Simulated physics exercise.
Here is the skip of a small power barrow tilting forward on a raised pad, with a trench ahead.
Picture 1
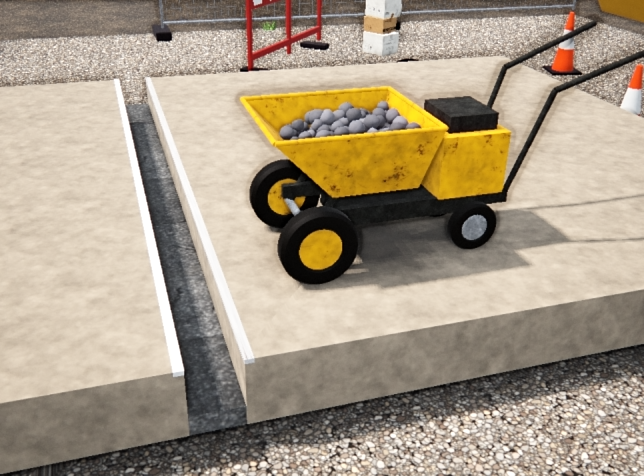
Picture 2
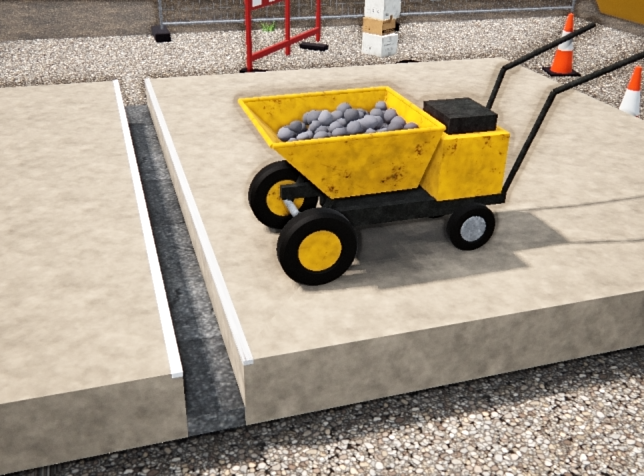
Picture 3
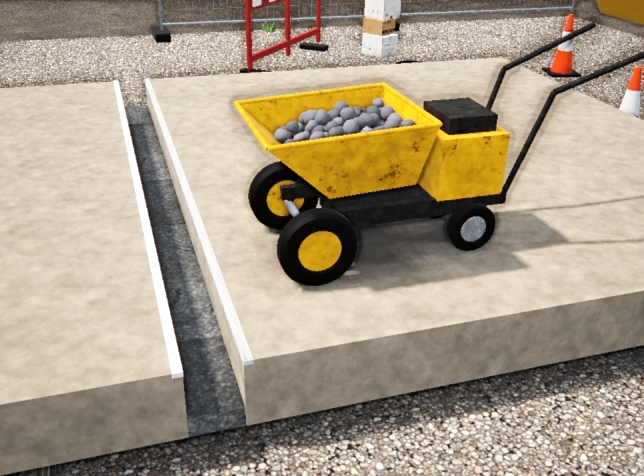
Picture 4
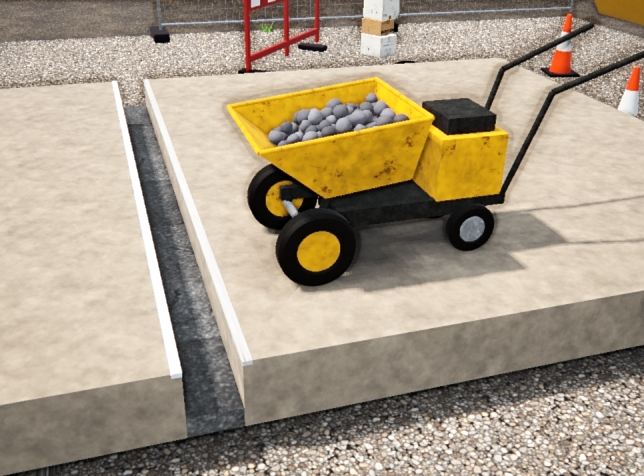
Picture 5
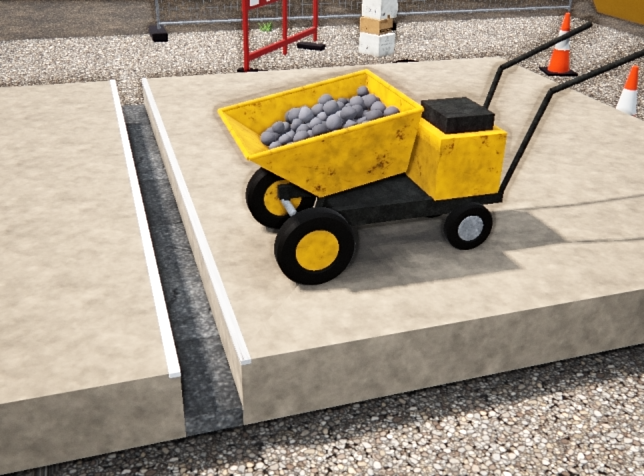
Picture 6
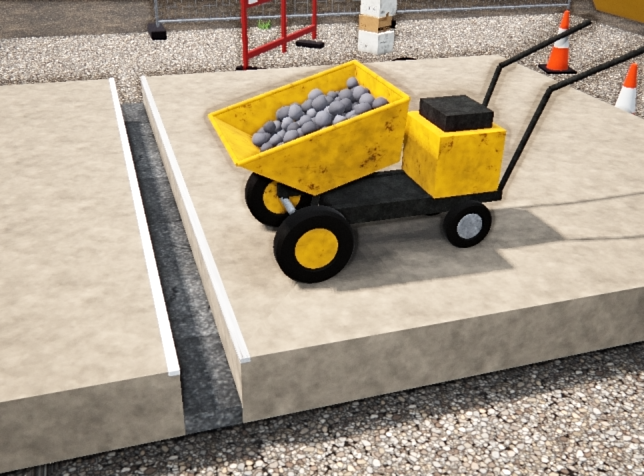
A yellow skip full of round grey cobbles sat level on a small power barrow, then tilted gradually forward to the left, toward a narrow trench, while its wheels stayed put on the raised pad.
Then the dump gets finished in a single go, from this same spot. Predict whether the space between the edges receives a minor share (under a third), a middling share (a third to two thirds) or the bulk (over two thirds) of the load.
It receives a middling share.
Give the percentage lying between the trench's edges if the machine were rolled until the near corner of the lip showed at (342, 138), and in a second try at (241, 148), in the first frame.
About 70 and 0 per cent.
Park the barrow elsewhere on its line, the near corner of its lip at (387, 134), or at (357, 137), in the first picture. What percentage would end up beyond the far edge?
It comes out near 0 in a hundred for the first and near 10 in a hundred for the second.
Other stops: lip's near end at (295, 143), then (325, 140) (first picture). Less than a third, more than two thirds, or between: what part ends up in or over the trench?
In turn: More than two thirds; over two thirds.
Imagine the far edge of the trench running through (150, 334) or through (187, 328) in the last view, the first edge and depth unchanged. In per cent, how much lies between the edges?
70 %, then 10 %.
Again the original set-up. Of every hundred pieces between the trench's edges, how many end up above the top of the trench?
Estimate: Near 0 in a hundred.
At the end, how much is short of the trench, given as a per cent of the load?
Some 0 per cent.
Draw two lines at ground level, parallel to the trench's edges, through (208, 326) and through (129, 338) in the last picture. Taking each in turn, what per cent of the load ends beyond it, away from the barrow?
Near 80 % and 40 %.
Shortly afterwards, skip tipped steeply; the whole lot in the skip.
Next, skip tipped right over; near two thirds in the skip; a little in or heaped over the trench; near a quarter beyond it; only a few falling.
Some moments later, skip tipped right over; only a few in the skip; near half in or heaped over the trench; near half beyond it.
In the end, skip tipped right over; near half in or heaped over the trench; near half beyond it.
